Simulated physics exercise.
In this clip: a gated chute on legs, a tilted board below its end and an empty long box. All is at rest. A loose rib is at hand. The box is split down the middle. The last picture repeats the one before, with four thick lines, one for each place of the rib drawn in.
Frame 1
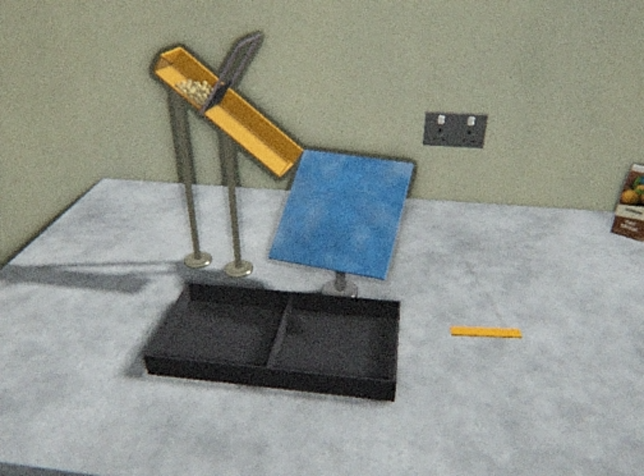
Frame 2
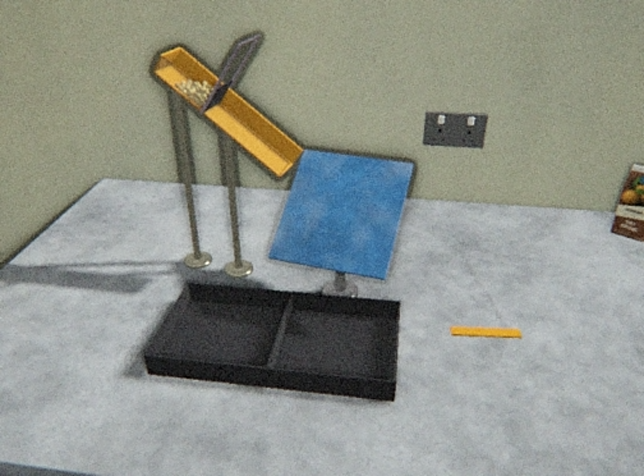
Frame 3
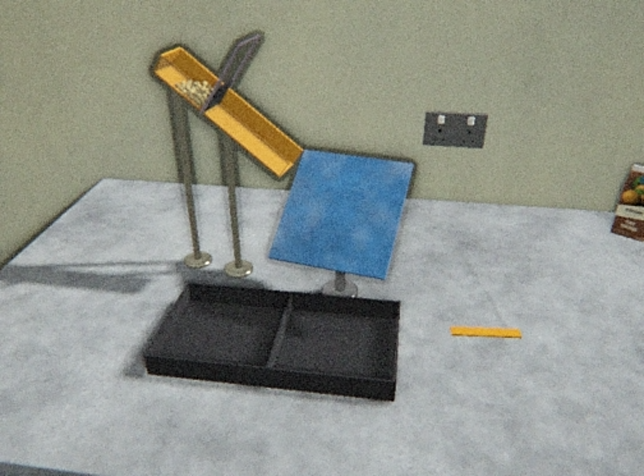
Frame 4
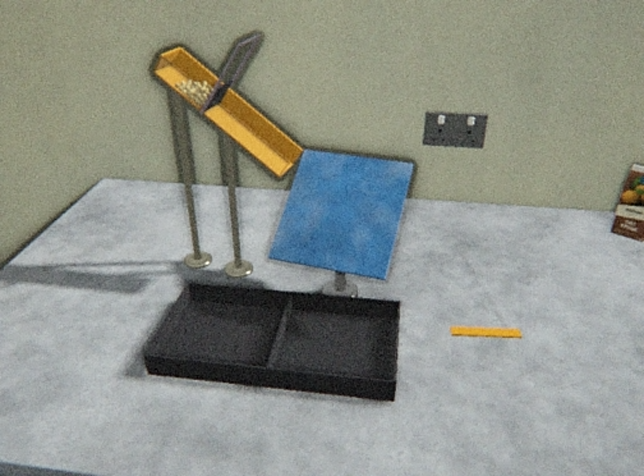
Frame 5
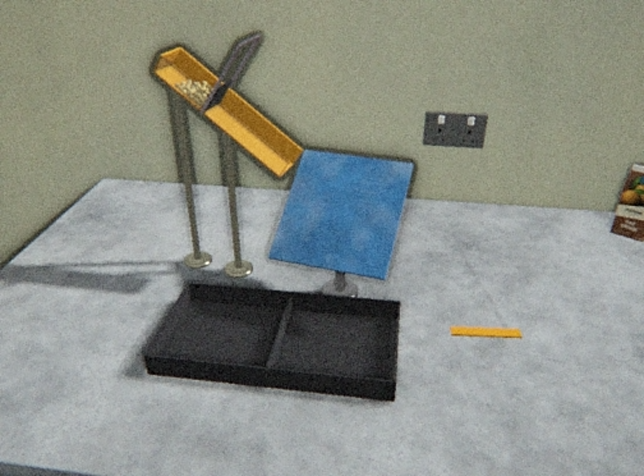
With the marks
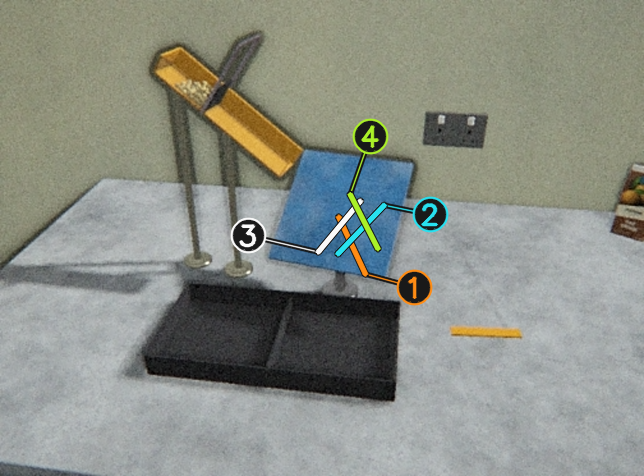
A divided black box sat empty on a grey table below a tilted blue board and an orange chute on legs, where pale beans rested behind a closed gate; nothing moved at all.
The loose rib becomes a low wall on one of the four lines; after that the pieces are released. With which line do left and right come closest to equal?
Go for 3.
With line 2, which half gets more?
Right.
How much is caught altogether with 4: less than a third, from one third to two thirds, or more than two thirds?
It is more than two thirds.
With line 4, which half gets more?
Right.
On the marked copy, line 1 from (338, 217) to (365, 274); line 2 from (384, 205) to (337, 253); line 3 from (360, 201) to (318, 251); line 4 from (350, 194) to (377, 248).
With 1, of what is caught, a stray few in the left half, nearly all in the right.
With 2, of what is caught, a small part in the left half, nearly all in the right.
With 3, of what is caught, about half in the left half, about half in the right.
With 4, of what is caught, none in the left half, all in the right.
